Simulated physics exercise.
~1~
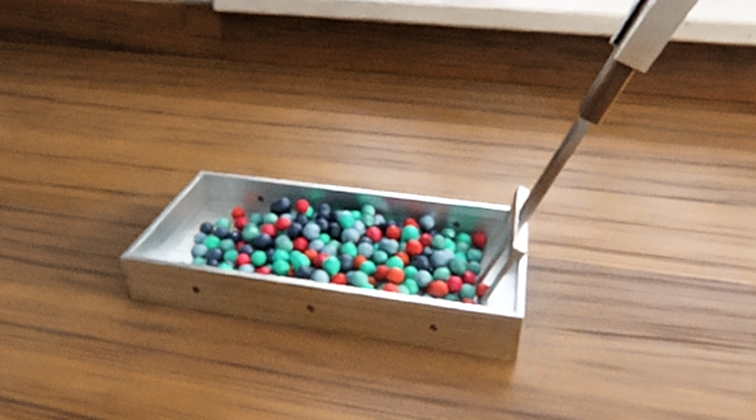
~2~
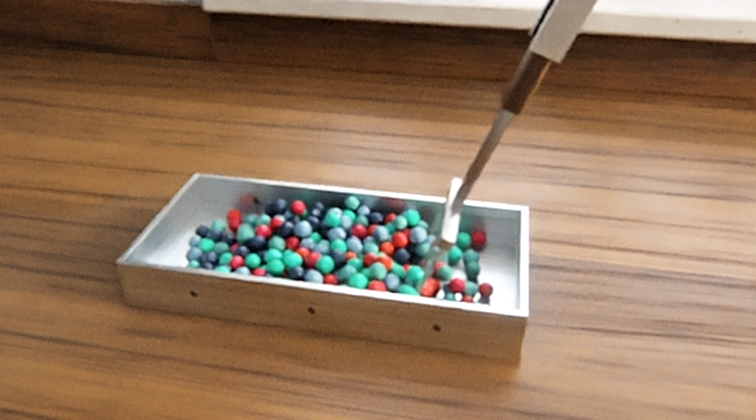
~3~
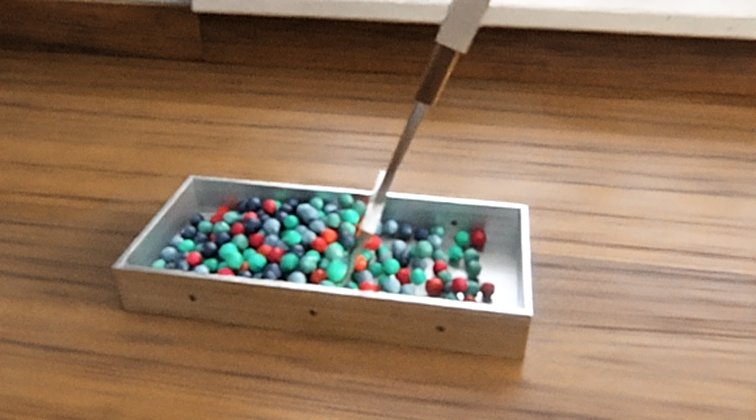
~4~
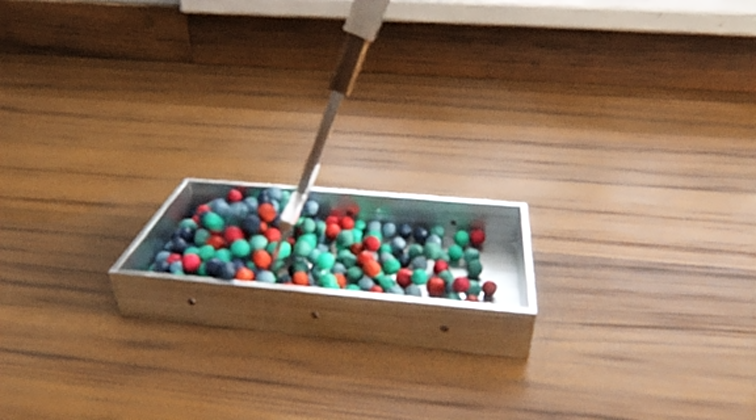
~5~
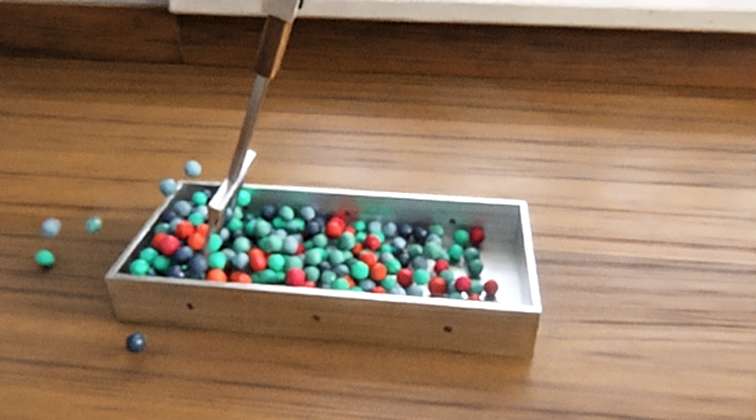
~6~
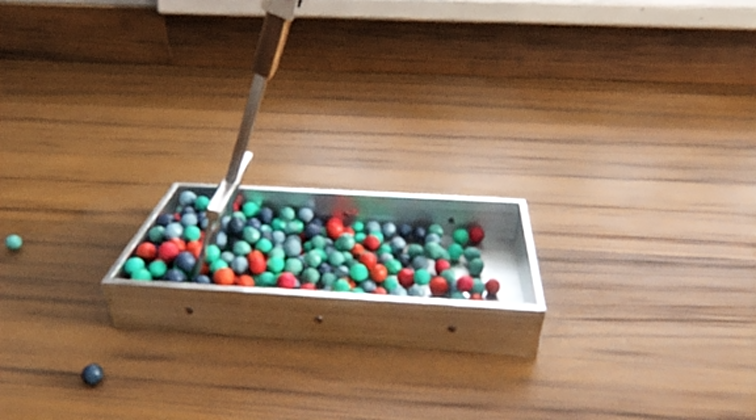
In a metal trough, a tool sweeps colourful balls left, spilling a few onto the table.
